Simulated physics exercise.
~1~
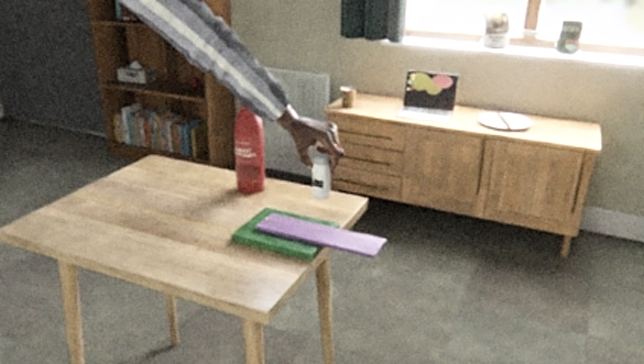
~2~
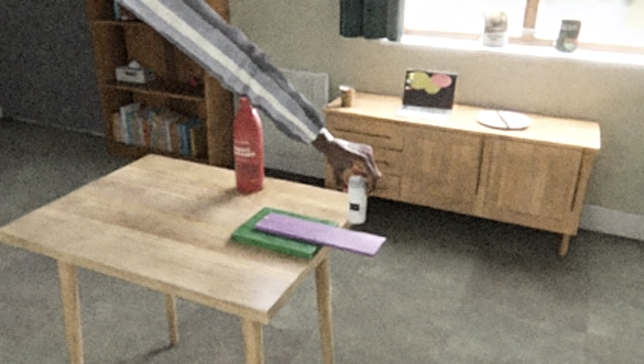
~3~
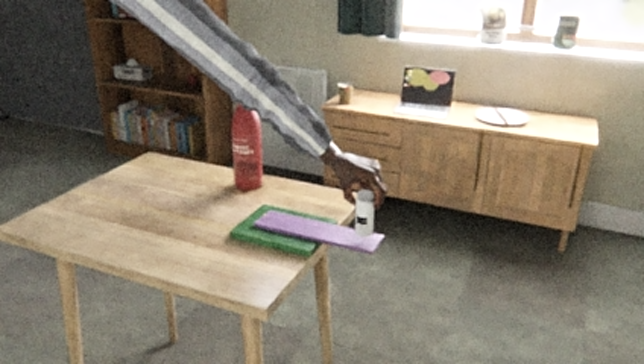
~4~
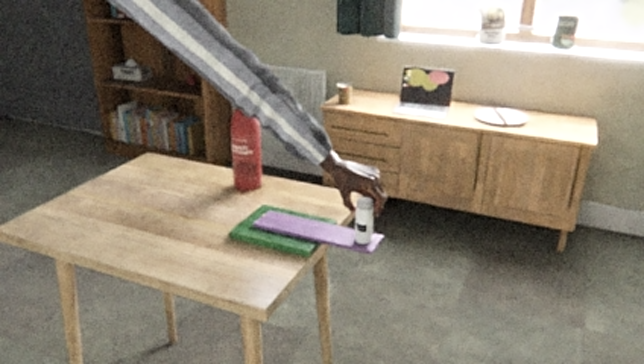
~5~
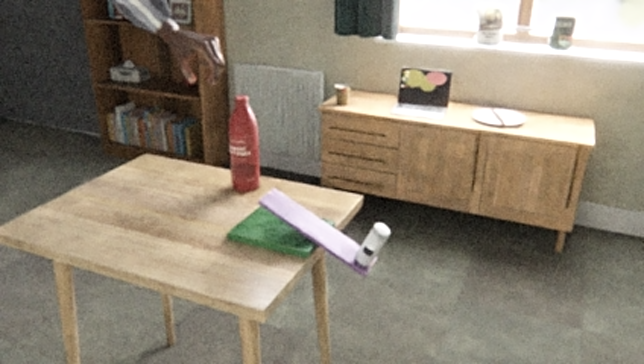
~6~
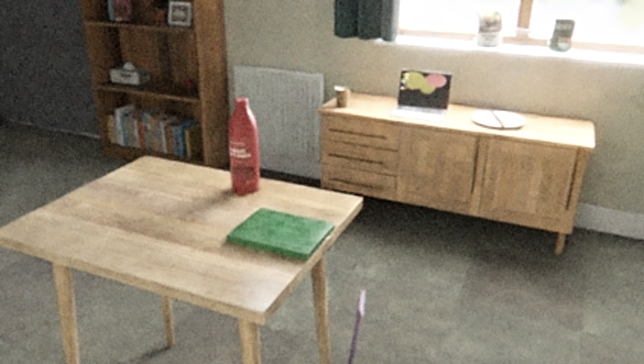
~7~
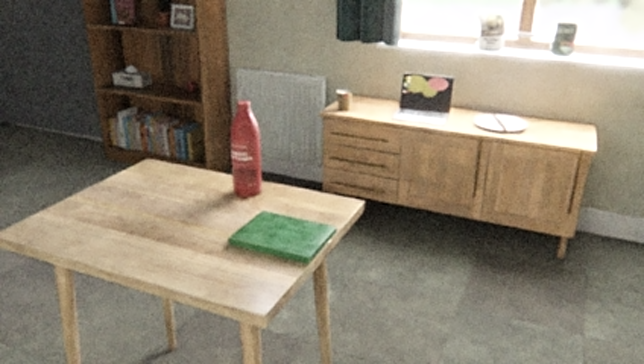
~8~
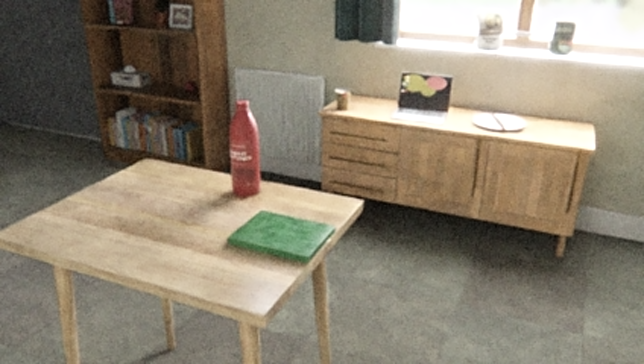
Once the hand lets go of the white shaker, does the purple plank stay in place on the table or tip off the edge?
The plank tips off the edge of the table, and the white shaker goes down with it.
